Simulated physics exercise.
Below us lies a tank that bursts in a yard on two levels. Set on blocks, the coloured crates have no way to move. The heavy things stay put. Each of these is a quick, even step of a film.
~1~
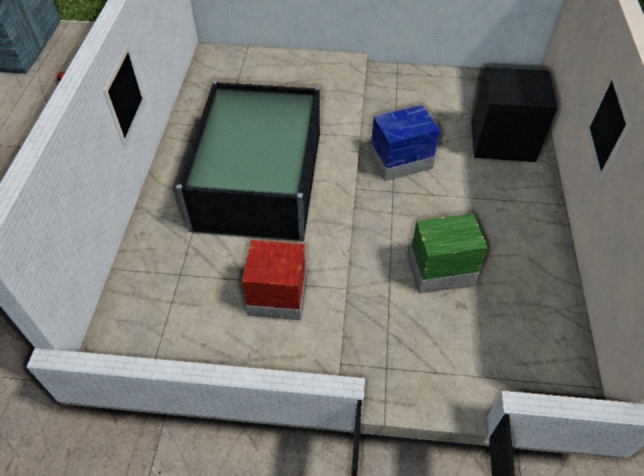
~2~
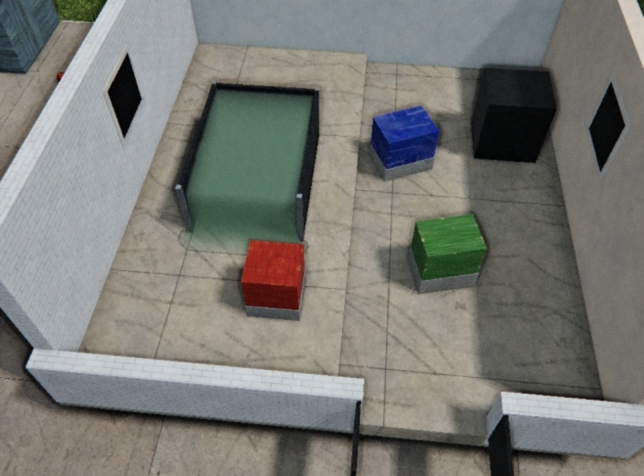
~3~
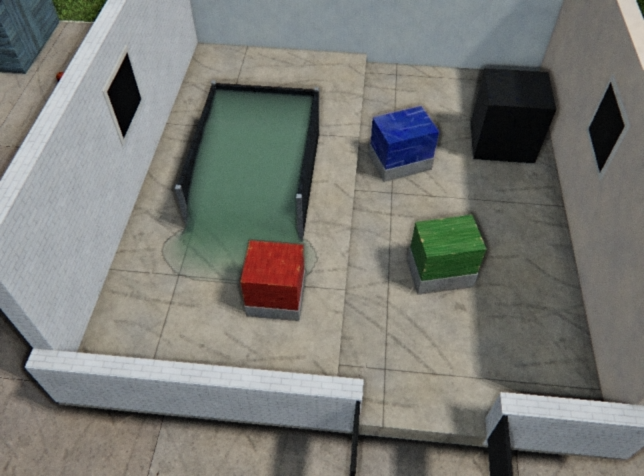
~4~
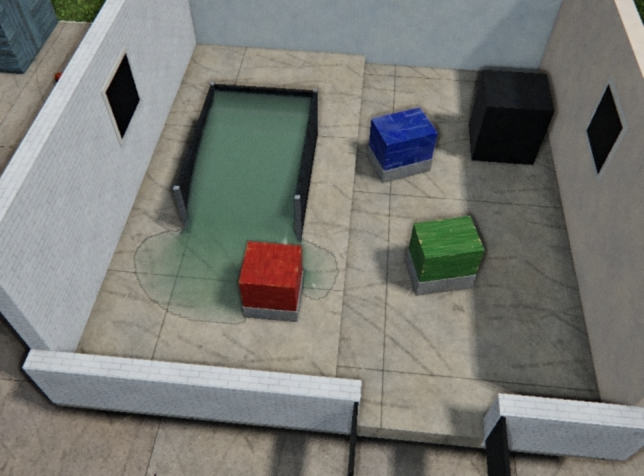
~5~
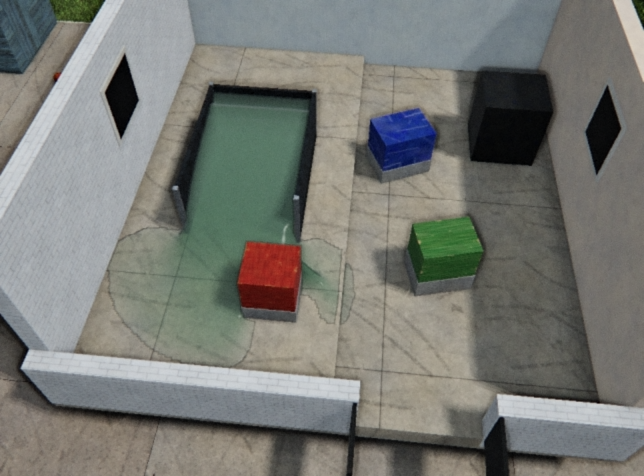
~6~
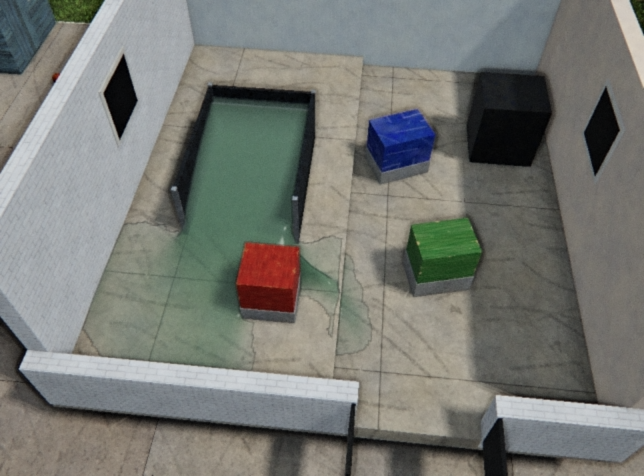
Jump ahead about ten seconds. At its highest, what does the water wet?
In order: Red crate: Reached. Green crate: Spared. Blue crate: Spared.
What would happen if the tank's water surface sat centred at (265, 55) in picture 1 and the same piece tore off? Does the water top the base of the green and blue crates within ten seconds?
Result - green crate stays clear, blue crate stays clear.
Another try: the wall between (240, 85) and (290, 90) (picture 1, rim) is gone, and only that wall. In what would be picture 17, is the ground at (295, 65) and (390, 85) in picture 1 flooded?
One after the other: Under water, wet.
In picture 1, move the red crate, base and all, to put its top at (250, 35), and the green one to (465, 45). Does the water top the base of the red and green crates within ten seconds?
My reading: Red crate is spared; green crate is safe.
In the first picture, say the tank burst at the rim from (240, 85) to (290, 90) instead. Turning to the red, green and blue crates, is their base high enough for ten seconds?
The red crate is not reached; the green crate is not reached; the blue crate is not reached.
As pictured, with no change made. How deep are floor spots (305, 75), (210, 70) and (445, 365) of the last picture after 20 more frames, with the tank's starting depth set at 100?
Going place by place: 0 %, 0 % and 12 %.
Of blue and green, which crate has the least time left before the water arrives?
It is the green one.
A moment on, water covers 30 % of the floor; the red crate water round its plinth, the green crate water round its plinth, the blue crate not reached.
Next, water covers 40 % of the floor; the red crate water round its plinth, the green crate water round its plinth, the blue crate not reached.
Then, water covers 60 % of the floor; the red crate water round its plinth, the green crate water round its plinth, the blue crate water round its plinth.
Later, water covers 85 % of the floor; the red crate water round its plinth, the green crate water round its plinth, the blue crate water round its plinth.
In the end, water covers 95 % of the floor; the red crate was topped, the green crate stayed above the water, the blue crate stayed above the water.
